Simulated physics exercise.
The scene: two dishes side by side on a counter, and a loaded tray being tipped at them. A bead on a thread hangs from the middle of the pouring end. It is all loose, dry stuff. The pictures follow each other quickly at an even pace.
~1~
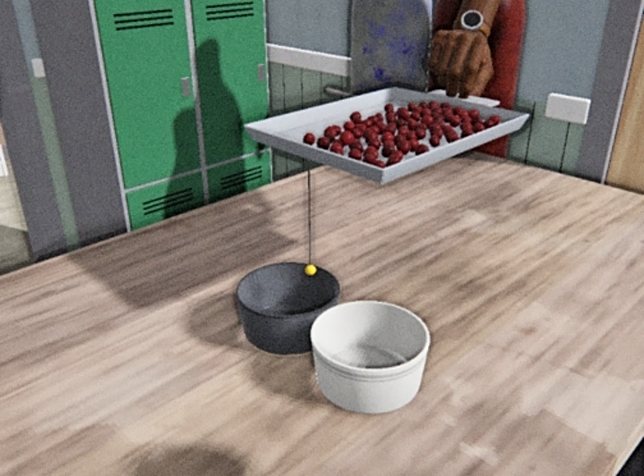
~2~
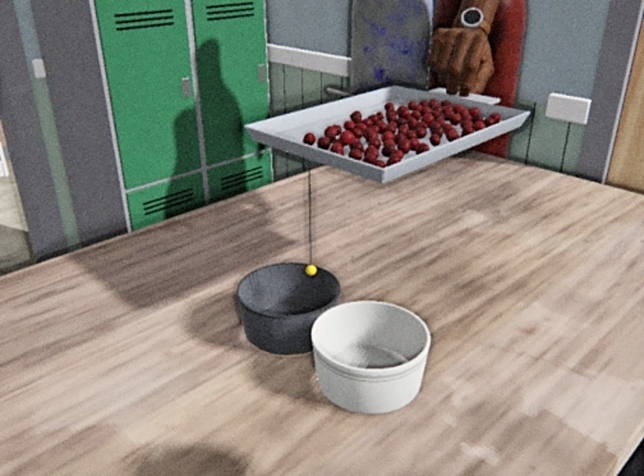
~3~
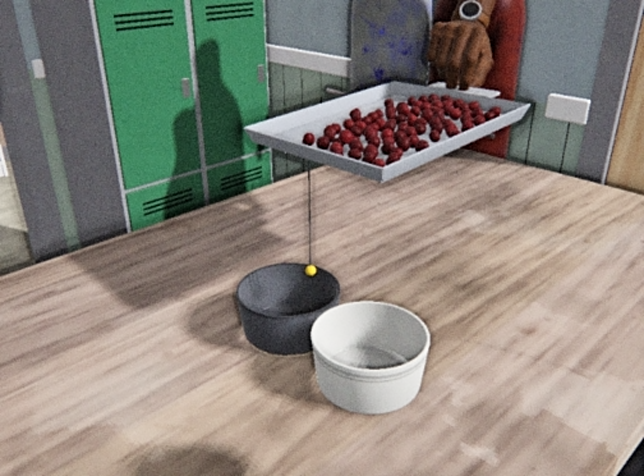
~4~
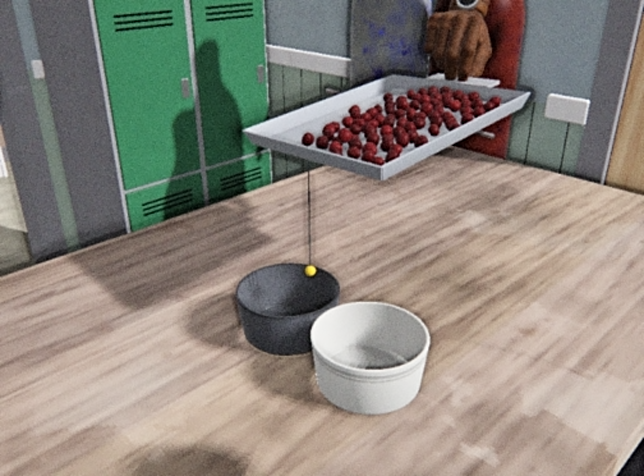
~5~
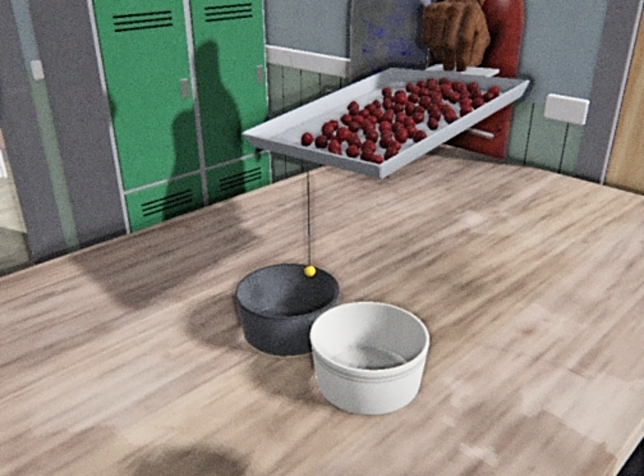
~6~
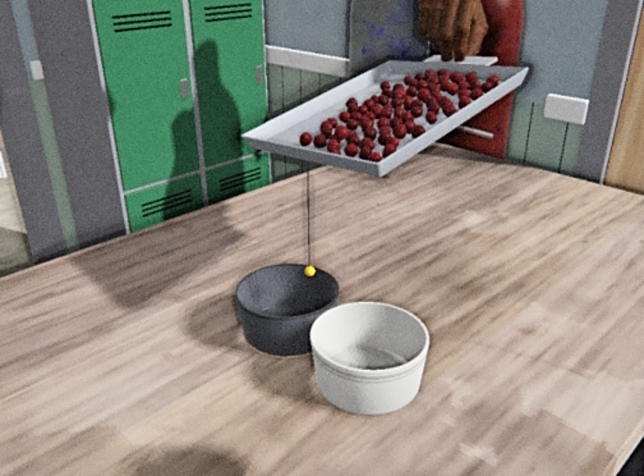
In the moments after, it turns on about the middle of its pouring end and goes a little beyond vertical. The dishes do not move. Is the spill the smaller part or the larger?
In the dishes lies only the smaller part of it.
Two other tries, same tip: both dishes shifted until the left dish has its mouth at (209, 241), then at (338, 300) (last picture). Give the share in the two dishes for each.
About 80 and 0 per cent.
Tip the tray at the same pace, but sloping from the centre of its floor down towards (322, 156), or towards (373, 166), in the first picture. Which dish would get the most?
In turn: The left dish; the right-hand dish.
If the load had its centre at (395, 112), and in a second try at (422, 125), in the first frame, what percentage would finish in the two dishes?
First some 30, then 30 per cent.
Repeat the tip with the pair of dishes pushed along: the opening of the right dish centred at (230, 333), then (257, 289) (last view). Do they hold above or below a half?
At the first place under half, at the second most of it.
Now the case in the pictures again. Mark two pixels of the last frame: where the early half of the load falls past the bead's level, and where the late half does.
First near (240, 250), later near (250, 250).
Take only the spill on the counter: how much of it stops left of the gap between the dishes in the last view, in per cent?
Close to 100 per cent.
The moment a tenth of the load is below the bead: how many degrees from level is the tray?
At about 60°.
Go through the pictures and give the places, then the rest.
The first picture shows corners of the pouring end (253, 125) and (383, 166), level; middle of the load (392, 128), dried cherries; left dish (249, 326); right dish (329, 379); bead on its thread (310, 270).
The second picture shows corners of the pouring end (253, 126) and (383, 166), level; middle of the load (392, 127).
The third picture shows corners of the pouring end (252, 127) and (382, 165), tipped barely, lowest at the left corner; middle of the load (392, 124).
The fourth picture shows corners of the pouring end (251, 130) and (381, 163), tipped a little, lowest at the left corner; middle of the load (391, 119).
The fifth picture shows corners of the pouring end (250, 132) and (379, 162), tipped a little, lowest at the left corner; middle of the load (389, 115).
The sixth picture shows corners of the pouring end (250, 134) and (378, 160), tipped a little, lowest at the left corner; middle of the load (388, 110); left dish (249, 327); right dish (329, 380).
Just after the last frame, tray tipped steeply; almost all on the tray; about a tenth outside both; just a few in the air.
A moment on, tray tipped right over; roughly a quarter on the tray; about a tenth in the left dish; roughly a third outside both; roughly a third in the air.
Further on, tray tipped past a quarter turn; roughly a quarter in the left dish; roughly two thirds outside both.
When it is over, tray tipped past a quarter turn; not one in the right dish; roughly a quarter in the left dish; roughly two thirds outside both.
